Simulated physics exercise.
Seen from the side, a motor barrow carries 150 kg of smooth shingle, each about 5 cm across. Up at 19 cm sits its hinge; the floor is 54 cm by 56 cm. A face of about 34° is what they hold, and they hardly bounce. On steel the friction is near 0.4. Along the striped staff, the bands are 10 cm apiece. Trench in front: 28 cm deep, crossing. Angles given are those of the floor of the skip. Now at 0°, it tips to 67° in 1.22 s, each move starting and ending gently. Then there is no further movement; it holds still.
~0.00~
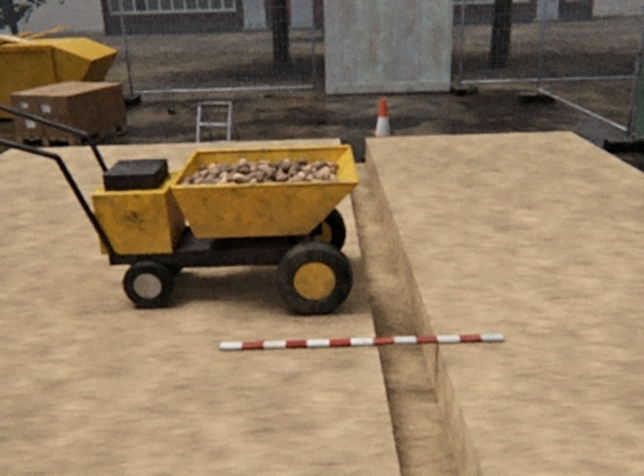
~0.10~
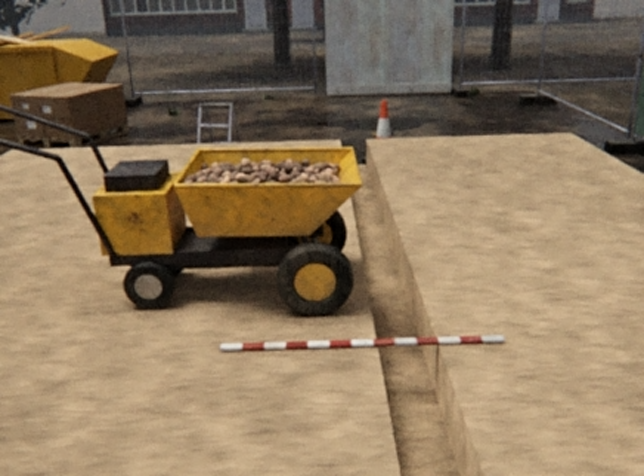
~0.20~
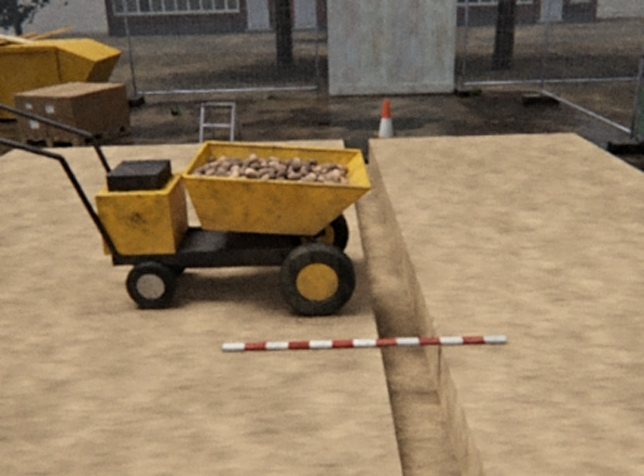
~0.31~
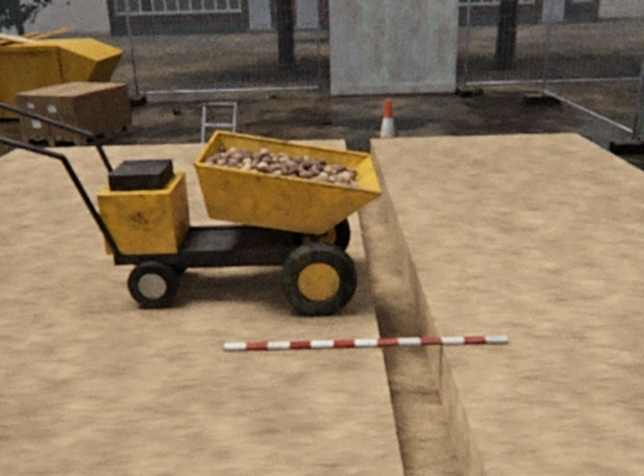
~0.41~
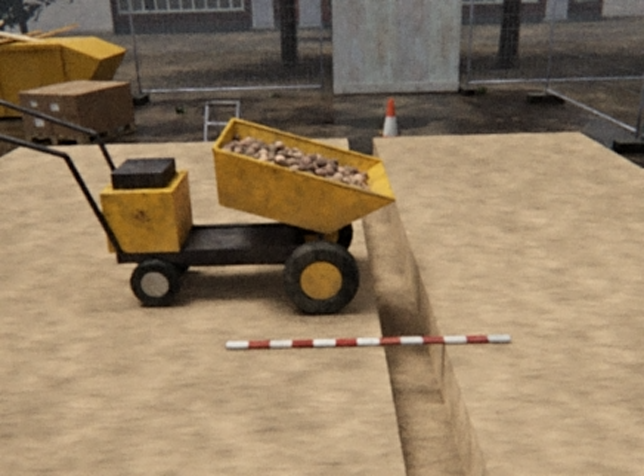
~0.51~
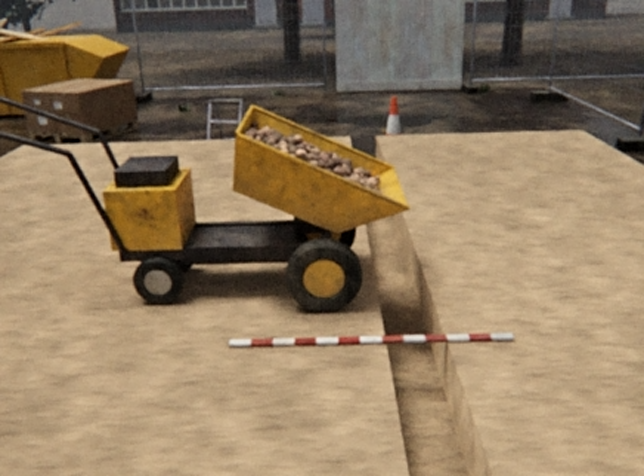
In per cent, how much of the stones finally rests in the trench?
Roughly 17 per cent of them.
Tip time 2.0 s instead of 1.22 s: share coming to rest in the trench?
It would be near 20 percent.
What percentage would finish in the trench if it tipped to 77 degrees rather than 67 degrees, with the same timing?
It would be close to 5 percent.
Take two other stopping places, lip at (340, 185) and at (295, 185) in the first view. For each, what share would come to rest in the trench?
Roughly 35 percent for the first, and 80 percent for the second.
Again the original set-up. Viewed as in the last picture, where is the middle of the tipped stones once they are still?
Near (476, 275).
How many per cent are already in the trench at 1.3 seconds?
Some 0 per cent.
After 0.9 s the floor is at 57°; 100 % in the skip; the foremost stones are at (430, 238).
After 1.3 s the floor is at 67°; 51 % in the skip, 49 % past the trench; the foremost stones are at (533, 277).
After 1.7 s the floor is at 67°; 17 % in the skip, 2 % in the trench, 81 % past the trench; the foremost stones are at (628, 280).
After 3.6 s the floor is at 67°; 0 % in the skip, 17 % in the trench, 83 % past the trench; the foremost stones are past the picture's edge.
